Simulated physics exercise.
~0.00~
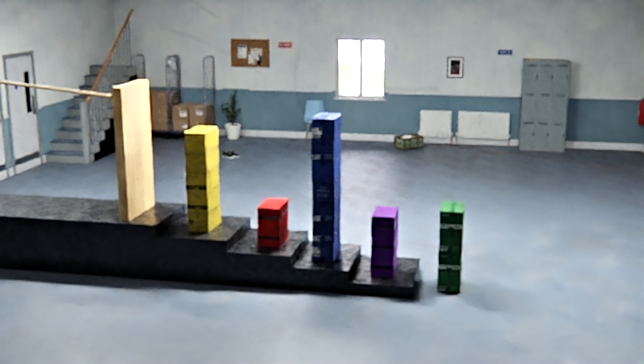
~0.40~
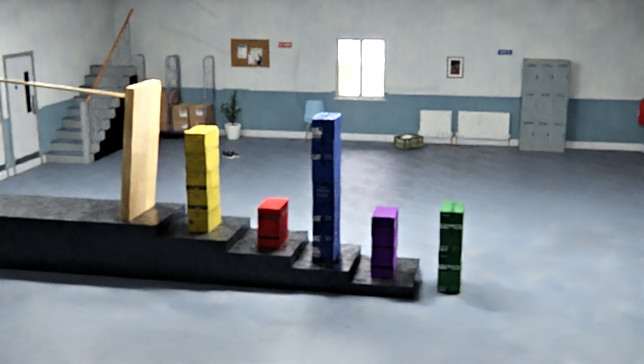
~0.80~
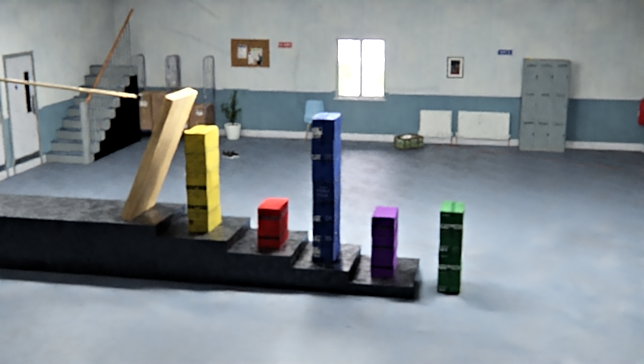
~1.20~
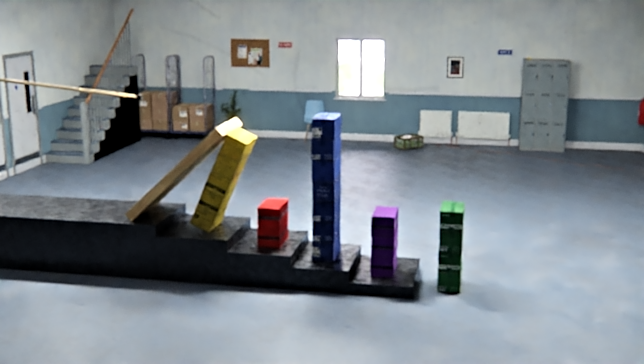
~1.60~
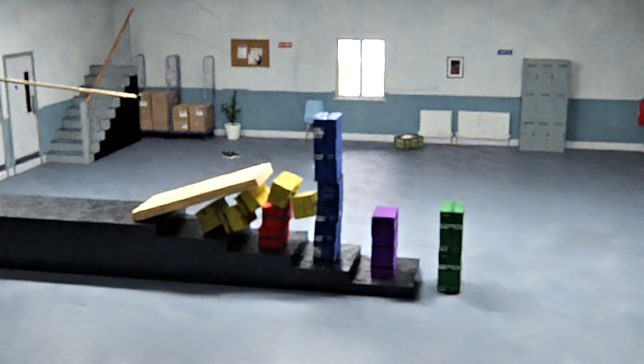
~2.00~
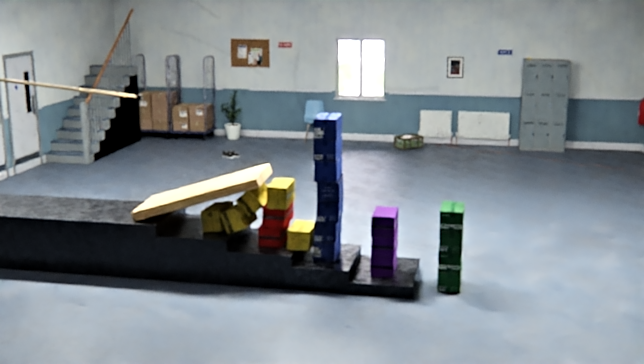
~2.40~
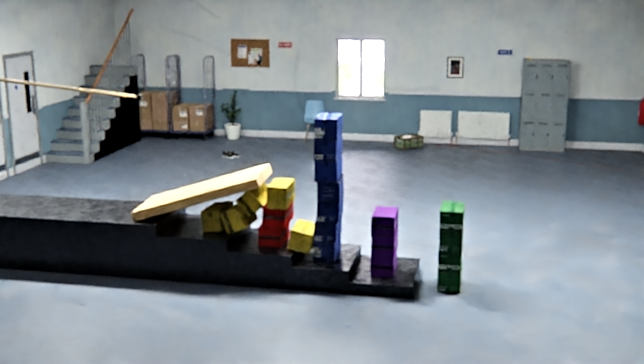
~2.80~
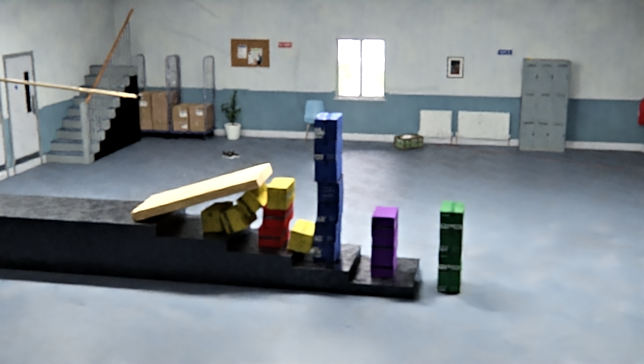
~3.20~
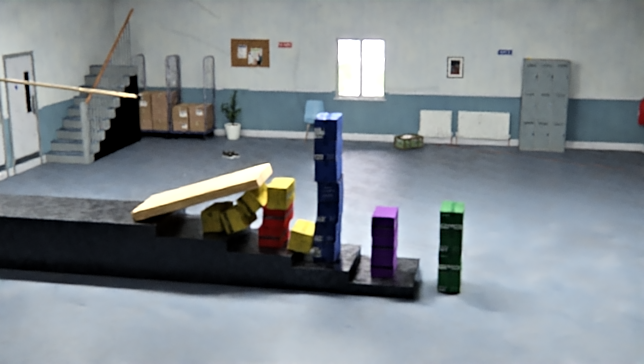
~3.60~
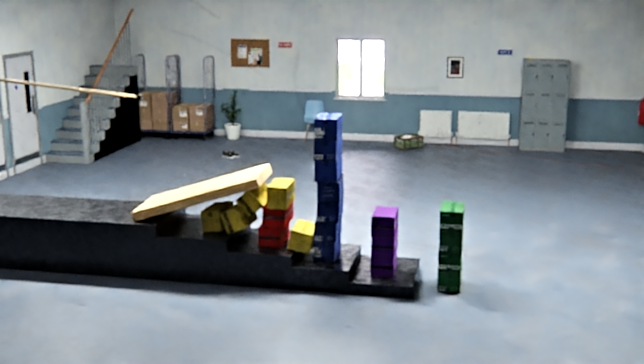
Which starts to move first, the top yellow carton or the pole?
The pole starts to move first, pushing rightward against the board. The top yellow carton only moves later, as the leaning board tips its stack.
